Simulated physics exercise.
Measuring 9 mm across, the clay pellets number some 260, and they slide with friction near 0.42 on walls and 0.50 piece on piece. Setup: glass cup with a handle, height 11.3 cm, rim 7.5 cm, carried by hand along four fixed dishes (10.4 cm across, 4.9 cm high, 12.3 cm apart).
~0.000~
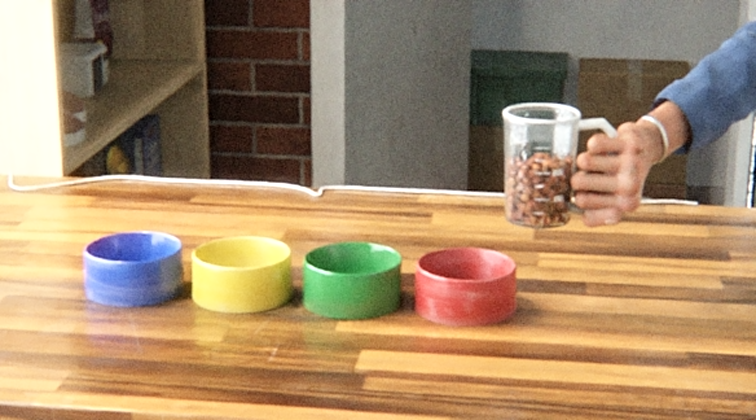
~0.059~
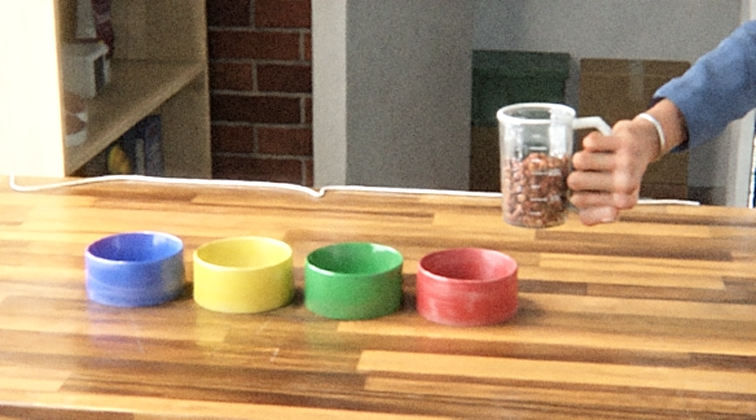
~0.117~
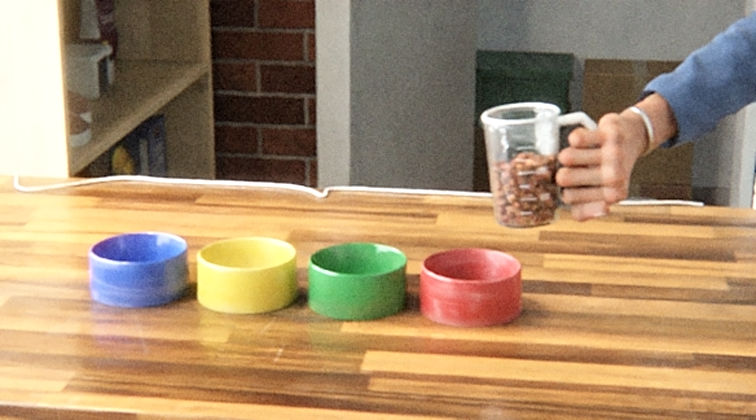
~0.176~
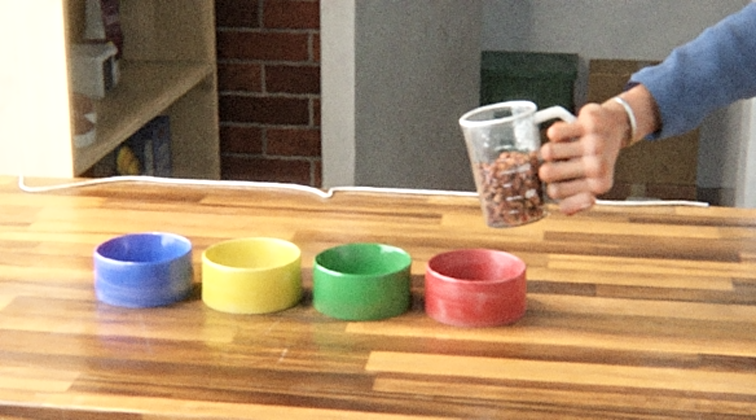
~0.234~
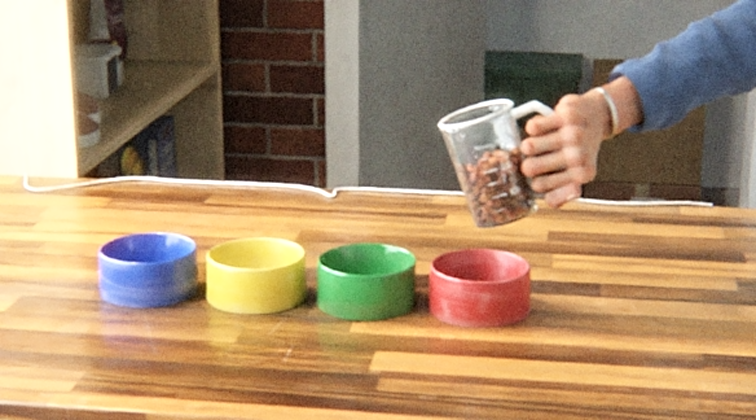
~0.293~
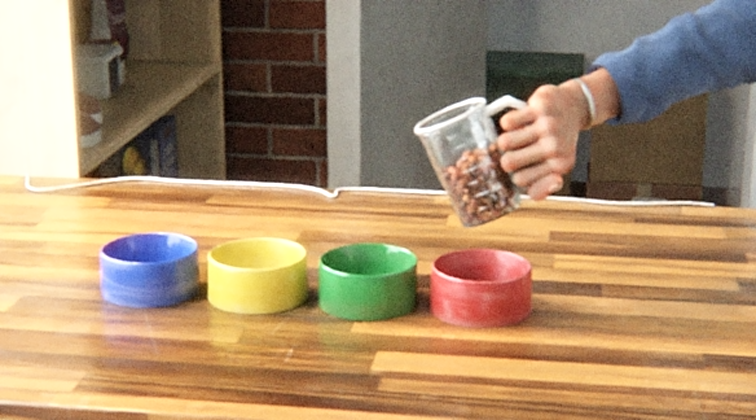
The video shows a hand holding a clear handled cup of small brown pieces above a wooden table with blue, yellow, green and red dishes in a row, moving the cup left while tilting it increasingly toward the left.
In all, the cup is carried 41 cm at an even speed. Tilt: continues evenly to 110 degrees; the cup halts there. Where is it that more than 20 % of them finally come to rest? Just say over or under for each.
Going through them: Red comes out under, blue comes out over, green comes out under, yellow comes out under, counter comes out over.
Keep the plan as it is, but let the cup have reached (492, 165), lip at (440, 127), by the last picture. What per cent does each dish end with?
Then red 0, blue 60, green 0, and yellow 0.
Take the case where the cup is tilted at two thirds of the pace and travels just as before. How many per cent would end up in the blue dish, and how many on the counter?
The blue dish would get 80 and the counter 20.
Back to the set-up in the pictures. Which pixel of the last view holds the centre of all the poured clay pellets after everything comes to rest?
Est. centre at rest: (101, 282) px.
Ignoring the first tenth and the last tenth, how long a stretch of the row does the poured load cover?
That stretch comes to around 18 cm.
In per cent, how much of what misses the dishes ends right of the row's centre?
The answer is some 0 per cent.
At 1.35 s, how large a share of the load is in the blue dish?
About 15 per cent by then.
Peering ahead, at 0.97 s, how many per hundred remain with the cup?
100 per cent.
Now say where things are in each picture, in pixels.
In the first frame, cup at (540, 166), tilt 0 degrees, lip at (506, 112), moved 0.0 cm; middle of the pieces at (541, 189); red dish at (466, 265); green dish at (353, 259); yellow dish at (242, 253); blue dish at (133, 247).
In the second frame, cup at (536, 167), tilt 1 degrees, lip at (500, 113), moved 0.5 cm; middle of the pieces at (538, 189).
In the third frame, cup at (524, 166), tilt 6 degrees, lip at (484, 116), moved 2.2 cm; middle of the pieces at (528, 189).
In the fourth frame, cup at (508, 166), tilt 12 degrees, lip at (463, 120), moved 4.4 cm; middle of the pieces at (514, 188).
In the fifth frame, cup at (491, 165), tilt 18 degrees, lip at (441, 124), moved 6.6 cm; middle of the pieces at (499, 186).
In the sixth frame, cup at (471, 164), tilt 24 degrees, lip at (417, 128), moved 8.8 cm; middle of the pieces at (482, 184); red dish at (482, 266); green dish at (368, 260); yellow dish at (258, 254); blue dish at (149, 248). The cup turns about 105 degrees a second and travels 38 cm a second.
After 0.70 s, tilt 66 degrees; cup holds 100 %.
After 0.97 s, tilt 94 degrees; cup holds 100 %.
After 1.35 s, tilt 110 degrees; cup holds 35 %, blue 15 %.
In the end, at 2.5 s, red 0 %, blue 50 %, green 0 %, yellow 0 %, counter 50 %.
